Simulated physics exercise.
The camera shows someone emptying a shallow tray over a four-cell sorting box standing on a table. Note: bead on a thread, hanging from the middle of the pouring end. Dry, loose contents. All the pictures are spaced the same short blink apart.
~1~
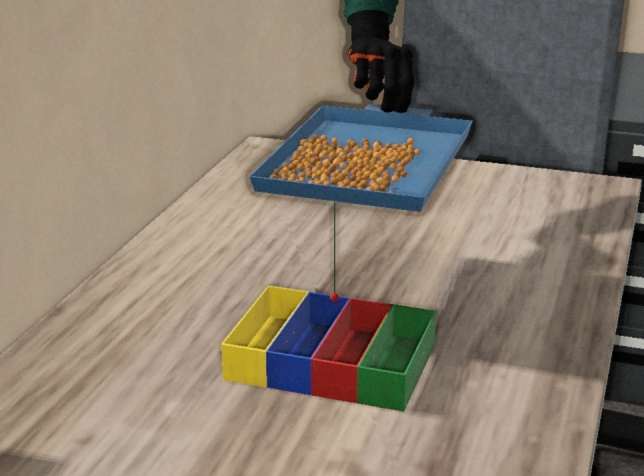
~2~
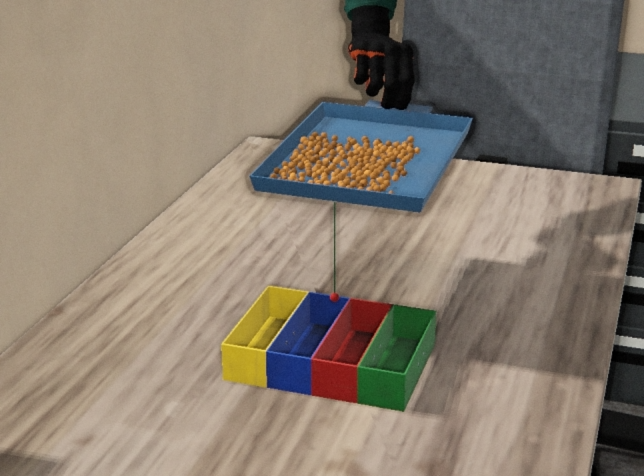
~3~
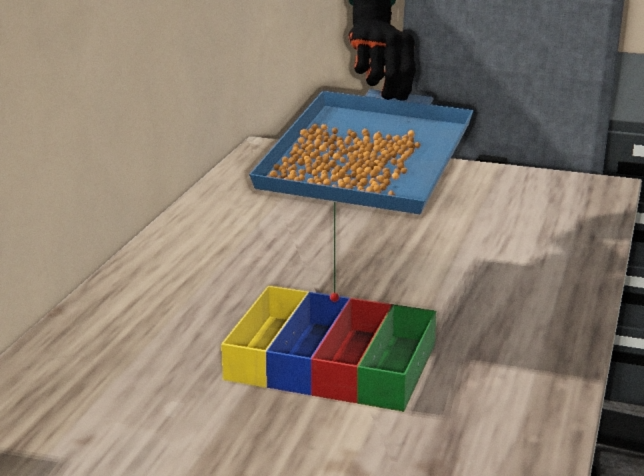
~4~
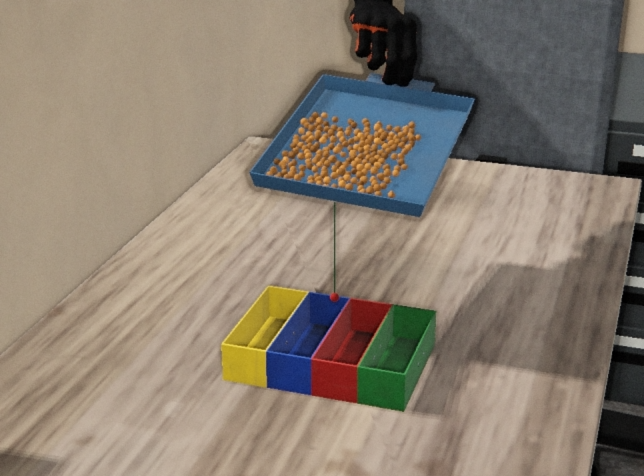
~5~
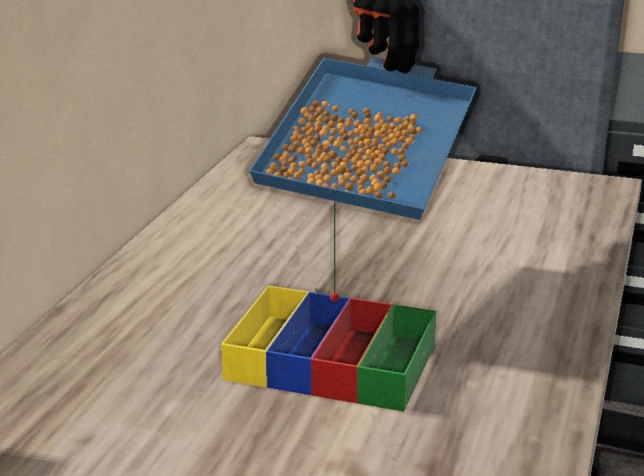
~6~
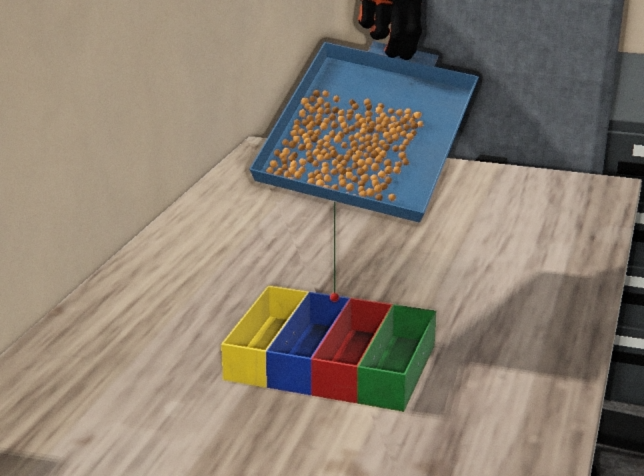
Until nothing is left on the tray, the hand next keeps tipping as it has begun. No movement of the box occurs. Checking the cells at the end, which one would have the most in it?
The green cell would have the most in it.
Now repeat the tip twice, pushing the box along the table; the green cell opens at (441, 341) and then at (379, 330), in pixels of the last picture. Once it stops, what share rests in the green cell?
About 20% on the first try and 40% on the second.
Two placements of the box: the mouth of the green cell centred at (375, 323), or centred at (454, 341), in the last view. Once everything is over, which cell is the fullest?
That green cell; red.
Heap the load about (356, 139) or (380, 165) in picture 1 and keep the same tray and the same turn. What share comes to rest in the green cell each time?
In turn 60 and 60 in a hundred.
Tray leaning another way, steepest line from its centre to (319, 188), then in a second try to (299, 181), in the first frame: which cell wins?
Case 1 - the cell in yellow. Case 2 - the yellow one.
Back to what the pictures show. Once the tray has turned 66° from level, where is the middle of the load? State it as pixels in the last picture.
Look about (377, 187) in the last picture.
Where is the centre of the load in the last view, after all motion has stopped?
Near (391, 361), more or less.
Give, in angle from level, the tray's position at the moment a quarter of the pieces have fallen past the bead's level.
Reading: Some 110°.
Shortly afterwards, tray tipped steeply; all but a few on the tray; only a few in the green cell; a little falling or outside the box.
Next, tray tipped past a quarter turn; near half on the tray; a little in the green cell; only a few in the red cell; only a few in the blue cell; near a quarter falling or outside the box.
Some moments later, tray tipped past a quarter turn; near half in the green cell; near a quarter in the red cell; a little in the blue cell; only a few in the yellow cell; a little falling or outside the box.
In the end, tray tipped past a quarter turn; near half in the green cell; near a quarter in the red cell; a little in the blue cell; only a few in the yellow cell; a little outside the box.
